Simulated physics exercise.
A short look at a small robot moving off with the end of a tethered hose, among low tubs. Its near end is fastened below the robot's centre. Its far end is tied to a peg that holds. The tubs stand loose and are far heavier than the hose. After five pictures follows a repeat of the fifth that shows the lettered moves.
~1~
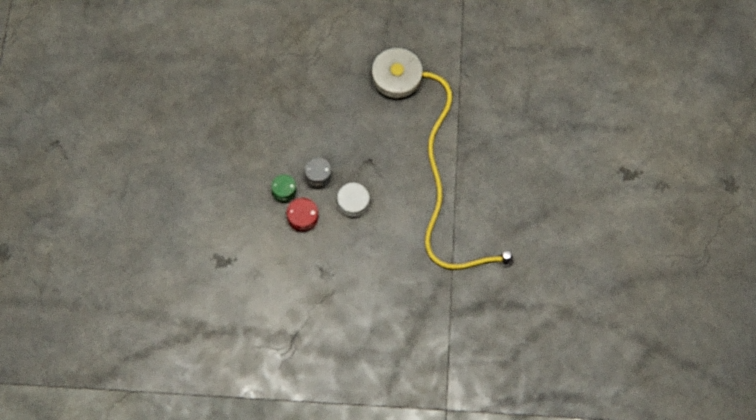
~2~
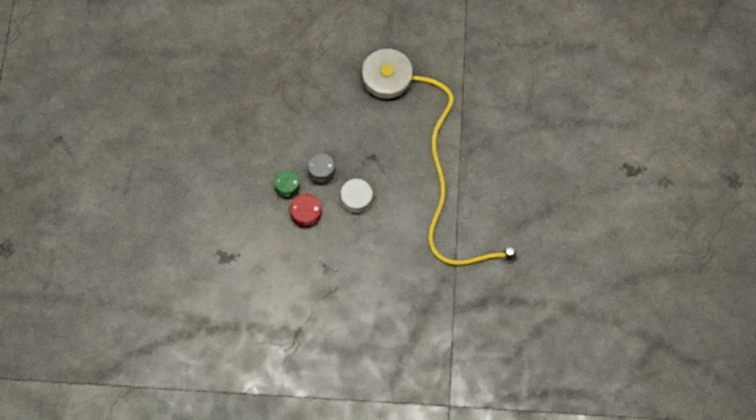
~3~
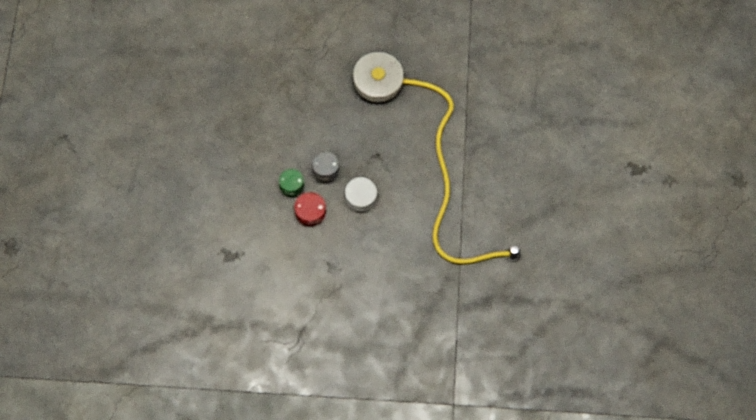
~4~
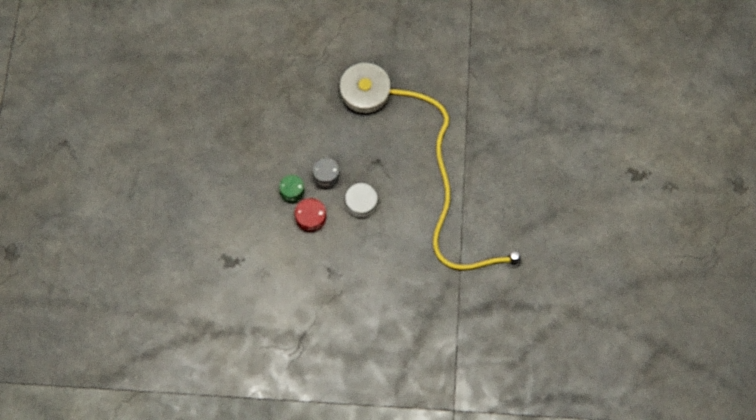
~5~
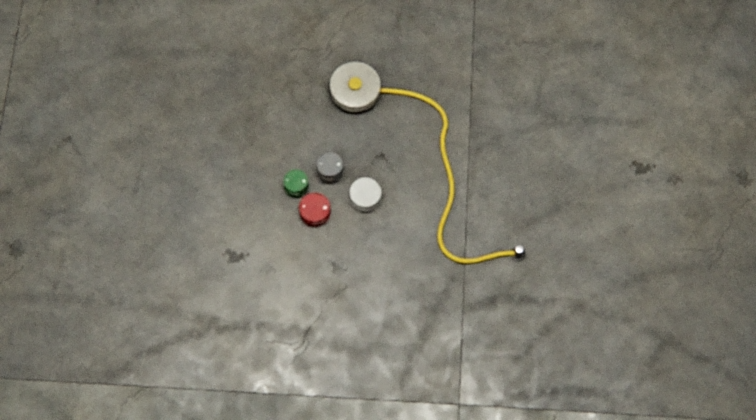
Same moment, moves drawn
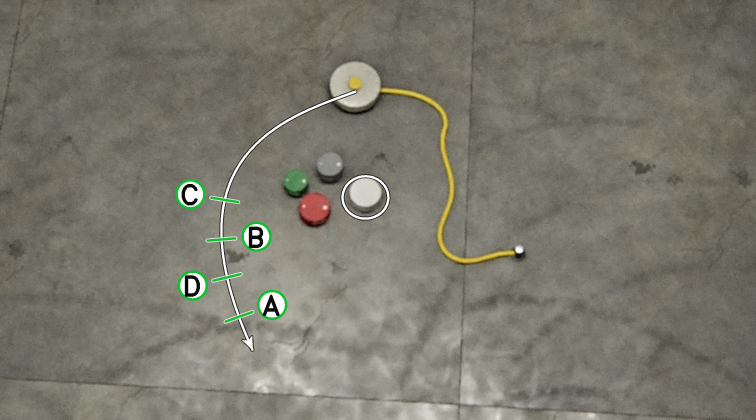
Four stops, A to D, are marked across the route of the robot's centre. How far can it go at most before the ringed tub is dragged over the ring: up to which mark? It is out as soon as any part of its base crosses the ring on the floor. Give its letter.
As far as tick B.
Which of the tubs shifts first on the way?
The grey tub.
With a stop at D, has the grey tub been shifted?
Yes.
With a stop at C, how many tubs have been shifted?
The count is none.
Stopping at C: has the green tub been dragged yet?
No.
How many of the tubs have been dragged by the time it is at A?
By then, four.
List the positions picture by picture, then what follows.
The first frame shows peg (506, 258); green tub (284, 188); red tub (303, 215).
The second frame shows robot (387, 74); grey tub (321, 169).
The third frame shows robot (378, 78); peg (514, 252).
The fourth frame shows robot (365, 89); red tub (311, 215).
The fifth frame shows robot (355, 88); white tub (365, 195); peg (519, 252); green tub (296, 183).
On the marked copy, A at (239, 317); B at (222, 239); C at (225, 200); D at (227, 277); the ring at (365, 197); the route from (355, 92) via (227, 192) to (252, 350).
Taking B. A third of the way, robot (284, 119); white tub (365, 195).
Two thirds of the way, robot (232, 174); white tub (365, 195).
When it is over, robot (221, 236); green tub (297, 201); red tub (318, 218); grey tub (329, 193); white tub (365, 197); the white tub is still in its ring.
As for the rest, A drags the ringed tub to (366, 227); C is safe but short; D drags the ringed tub to (361, 212).
